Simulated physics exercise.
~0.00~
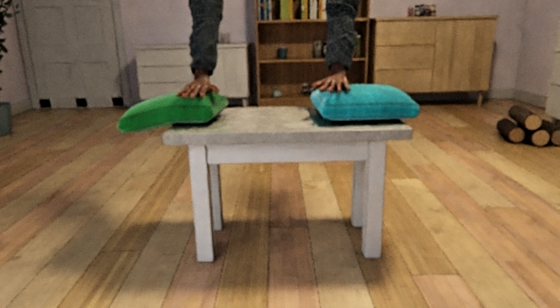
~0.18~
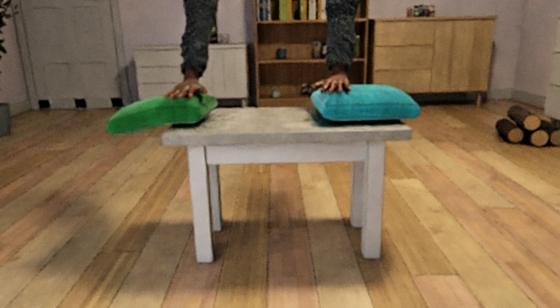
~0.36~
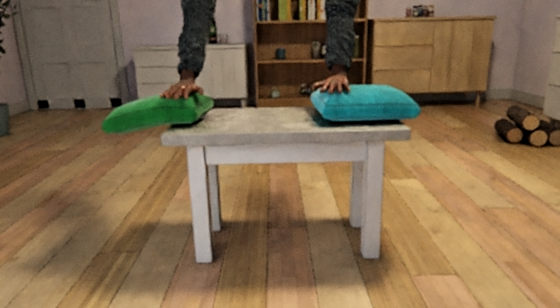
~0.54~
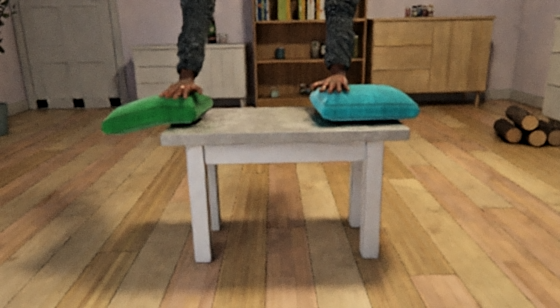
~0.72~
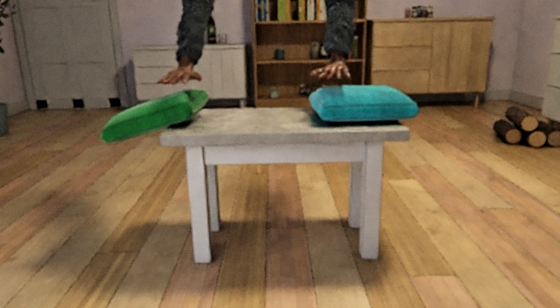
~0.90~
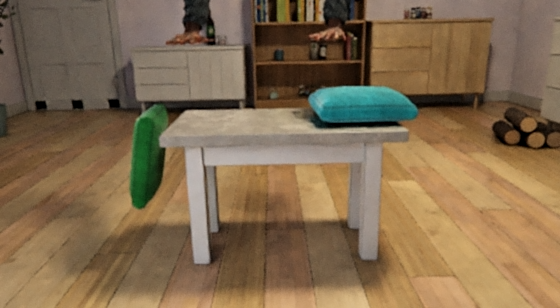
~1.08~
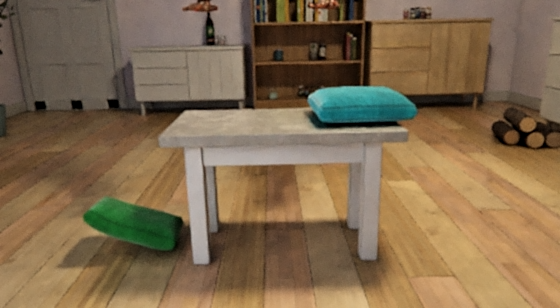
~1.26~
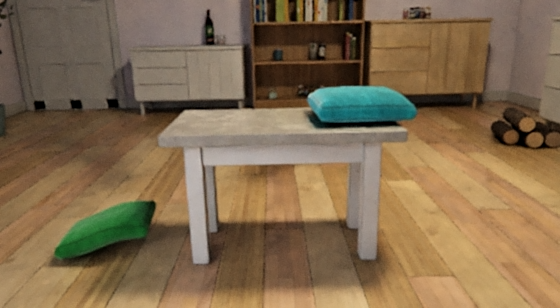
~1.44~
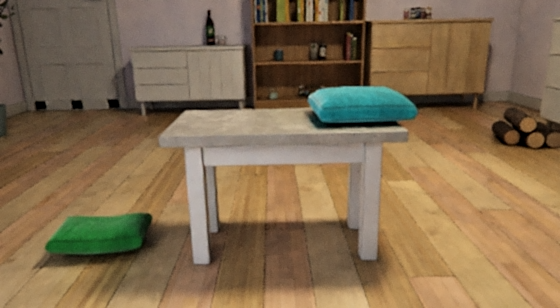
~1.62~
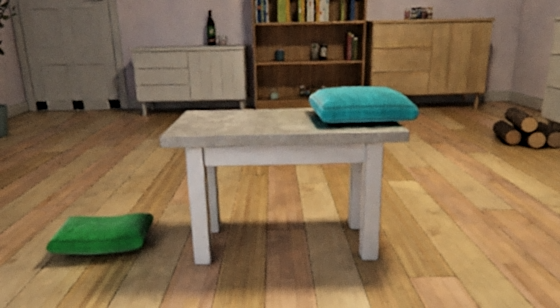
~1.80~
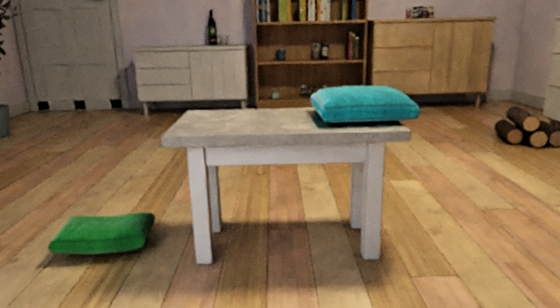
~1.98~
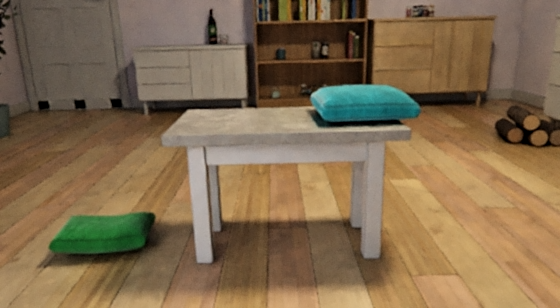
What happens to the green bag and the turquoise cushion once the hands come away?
The green bag slumps off the left end of the table and lands on the floor. The turquoise cushion remains on top of the table.
